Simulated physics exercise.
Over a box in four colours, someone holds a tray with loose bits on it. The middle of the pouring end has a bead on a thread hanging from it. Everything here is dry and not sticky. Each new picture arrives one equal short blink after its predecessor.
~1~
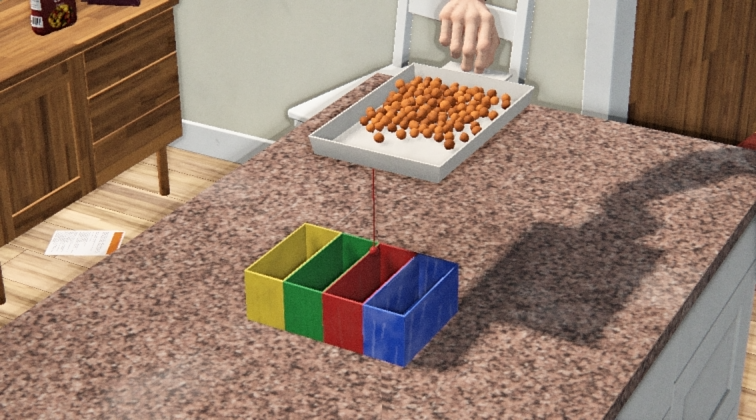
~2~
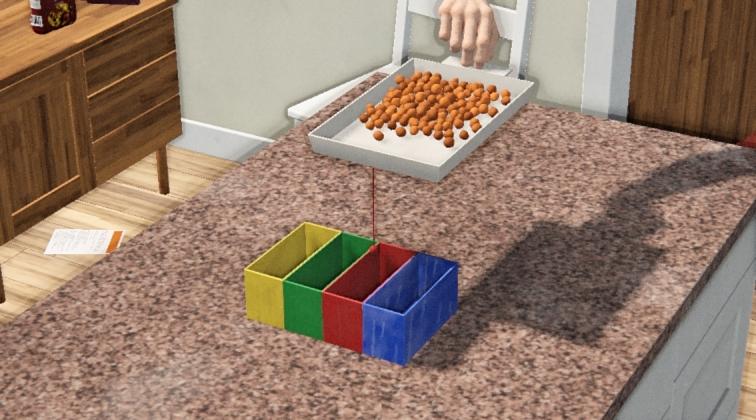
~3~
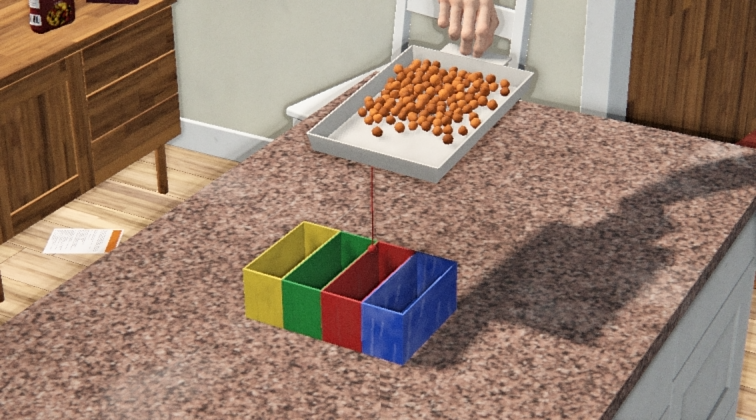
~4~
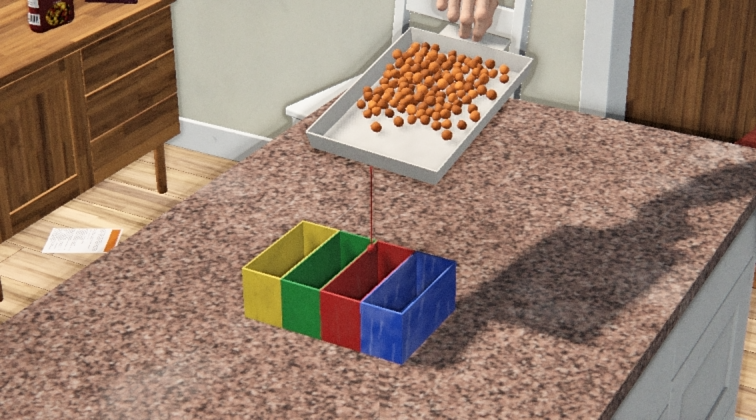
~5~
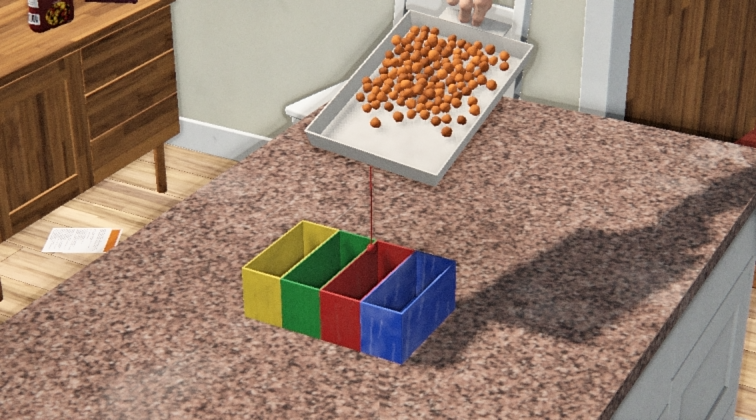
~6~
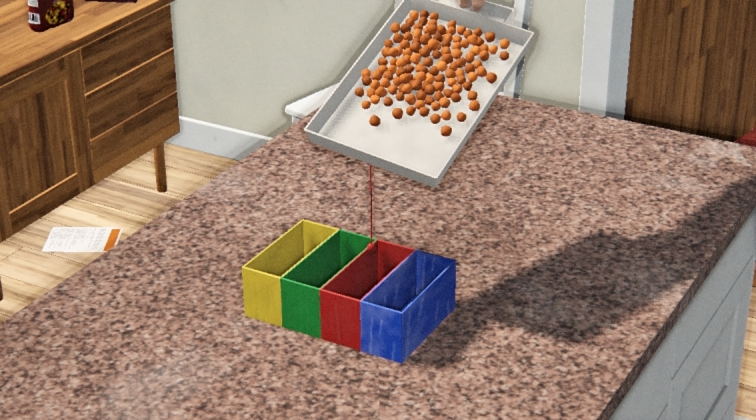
A shallow tray of small orange-brown bits, held by a hand at its far end, starts nearly level above a box with yellow, green, red and blue cells. The hand steadily raises the far end, tilting the tray toward the viewer, while the bits shift only slightly and the box stays still.
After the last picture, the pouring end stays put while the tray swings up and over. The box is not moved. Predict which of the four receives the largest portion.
The blue one receives the largest portion.
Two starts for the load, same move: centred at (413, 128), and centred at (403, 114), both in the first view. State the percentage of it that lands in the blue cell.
Roughly 40 and 40 percent, in that order.
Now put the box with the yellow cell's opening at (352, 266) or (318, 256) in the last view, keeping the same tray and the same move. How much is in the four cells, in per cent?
Some 90 percent, followed by some 90 percent.
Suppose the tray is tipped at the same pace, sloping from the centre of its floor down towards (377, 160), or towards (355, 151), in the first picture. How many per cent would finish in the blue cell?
20 % and 0 %, roughly.
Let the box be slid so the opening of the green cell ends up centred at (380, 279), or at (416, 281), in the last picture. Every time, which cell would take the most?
In turn: Red; the cell in green.
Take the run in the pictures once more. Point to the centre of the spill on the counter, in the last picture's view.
Close to (432, 382).
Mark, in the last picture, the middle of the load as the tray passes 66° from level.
Centre estimate: (406, 139).
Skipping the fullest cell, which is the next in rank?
Rank 2: The cell in red.
Shortly afterwards, tray tipped steeply; all but a few on the tray; only a few in the blue cell; a little falling or outside the box.
Next, tray tipped past a quarter turn; near two thirds on the tray; a little in the blue cell; only a few in the red cell; only a few in the yellow cell; near a quarter falling or outside the box.
Some moments later, tray tipped past a quarter turn; near a third in the blue cell; near a quarter in the red cell; only a few in the green cell; only a few in the yellow cell; near a third falling or outside the box.
In the end, tray tipped past a quarter turn; near a third in the blue cell; near a quarter in the red cell; only a few in the green cell; only a few in the yellow cell; near a third outside the box.
